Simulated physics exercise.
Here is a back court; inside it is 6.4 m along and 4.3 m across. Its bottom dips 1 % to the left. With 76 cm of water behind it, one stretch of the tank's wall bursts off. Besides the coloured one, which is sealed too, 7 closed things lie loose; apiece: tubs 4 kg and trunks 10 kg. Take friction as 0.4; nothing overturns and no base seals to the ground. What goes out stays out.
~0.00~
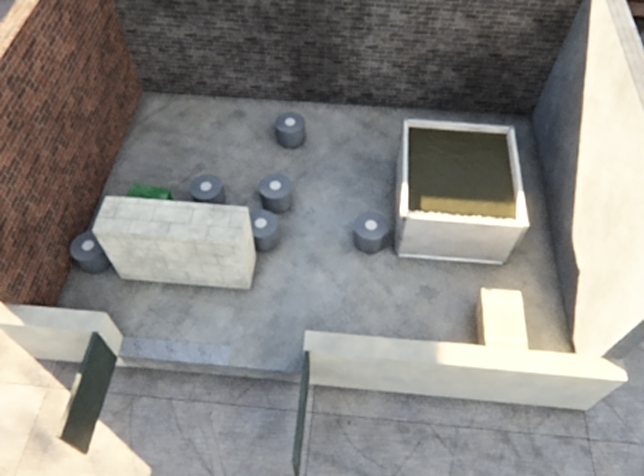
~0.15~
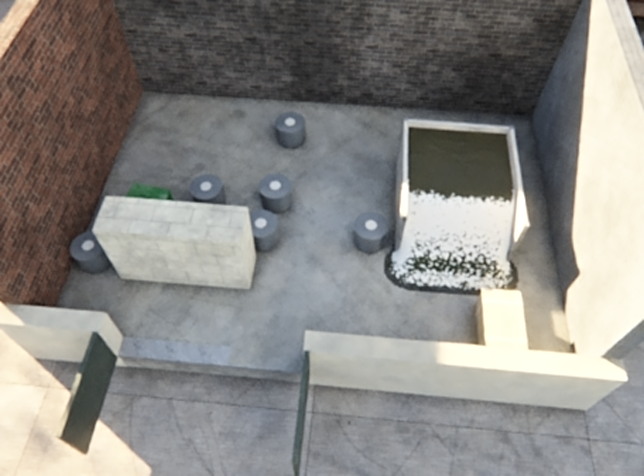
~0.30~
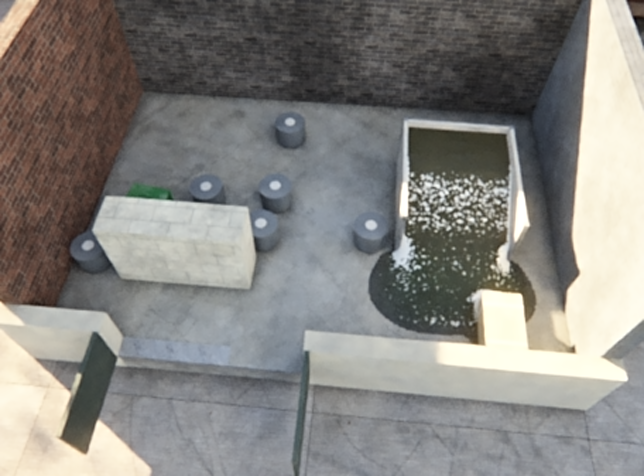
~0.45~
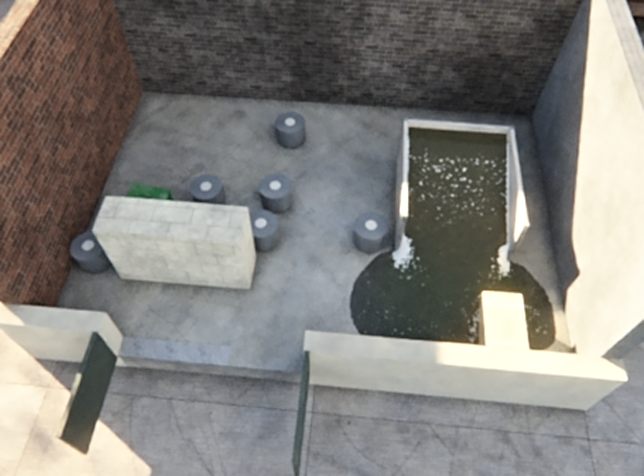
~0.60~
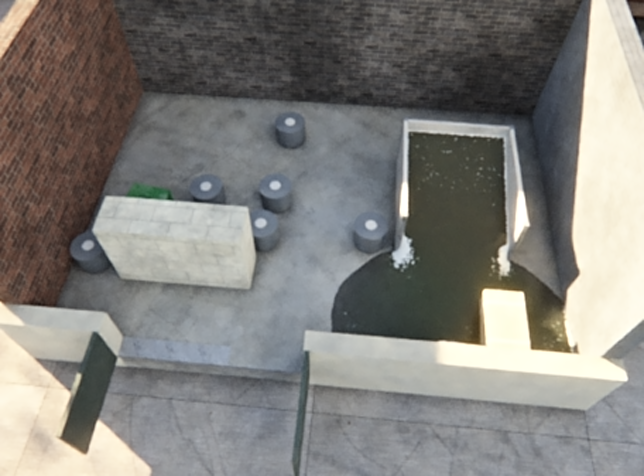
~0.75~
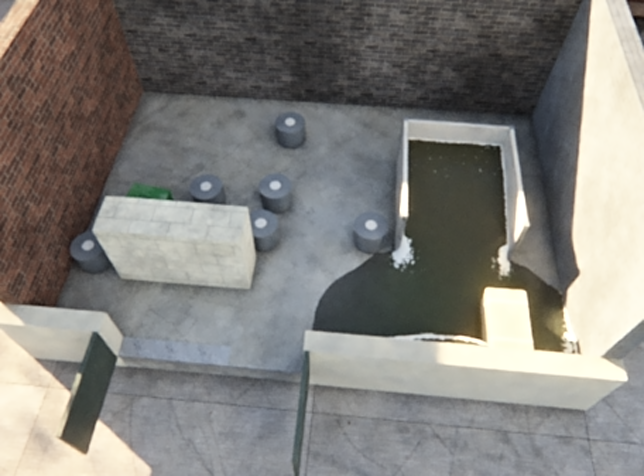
Dark water bursts from the front of a pale tank and spreads across the courtyard floor.
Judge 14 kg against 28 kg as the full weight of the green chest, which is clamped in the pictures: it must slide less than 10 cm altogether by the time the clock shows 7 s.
For it, only the higher weight holds it.
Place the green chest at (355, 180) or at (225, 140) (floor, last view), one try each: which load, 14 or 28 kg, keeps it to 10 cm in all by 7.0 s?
In turn: Either load holds; only the larger holds.
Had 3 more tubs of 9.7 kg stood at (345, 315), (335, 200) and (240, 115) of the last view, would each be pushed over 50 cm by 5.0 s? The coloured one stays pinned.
In turn: Past it, less, less.
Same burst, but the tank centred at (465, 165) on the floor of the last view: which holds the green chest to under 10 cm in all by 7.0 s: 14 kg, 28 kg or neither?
In that case only the higher weight holds it.
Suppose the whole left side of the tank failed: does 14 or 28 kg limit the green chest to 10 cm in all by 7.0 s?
Then neither weight holds it.
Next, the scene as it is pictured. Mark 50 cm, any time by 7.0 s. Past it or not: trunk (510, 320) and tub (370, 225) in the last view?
In turn: Over, short of it.
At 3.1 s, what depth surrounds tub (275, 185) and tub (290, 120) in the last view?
Roughly 2 and 0 cm.
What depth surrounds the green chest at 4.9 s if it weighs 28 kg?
About 5 cm.
After 1.4 s the green chest would be 0 cm from its start with 14 kg and 0 cm from its start with 28 kg; 0 cm of water round it then.
After 3.1 s the green chest would be 0 cm from its start with 14 kg and 0 cm from its start with 28 kg; 1 cm of water round it then.
After 4.9 s the green chest would be 36 cm from its start with 14 kg and 0 cm from its start with 28 kg; 5 cm of water round it then.
After 7.0 s the green chest would be 43 cm from its start with 14 kg and 0 cm from its start with 28 kg; 5 cm of water round it then.
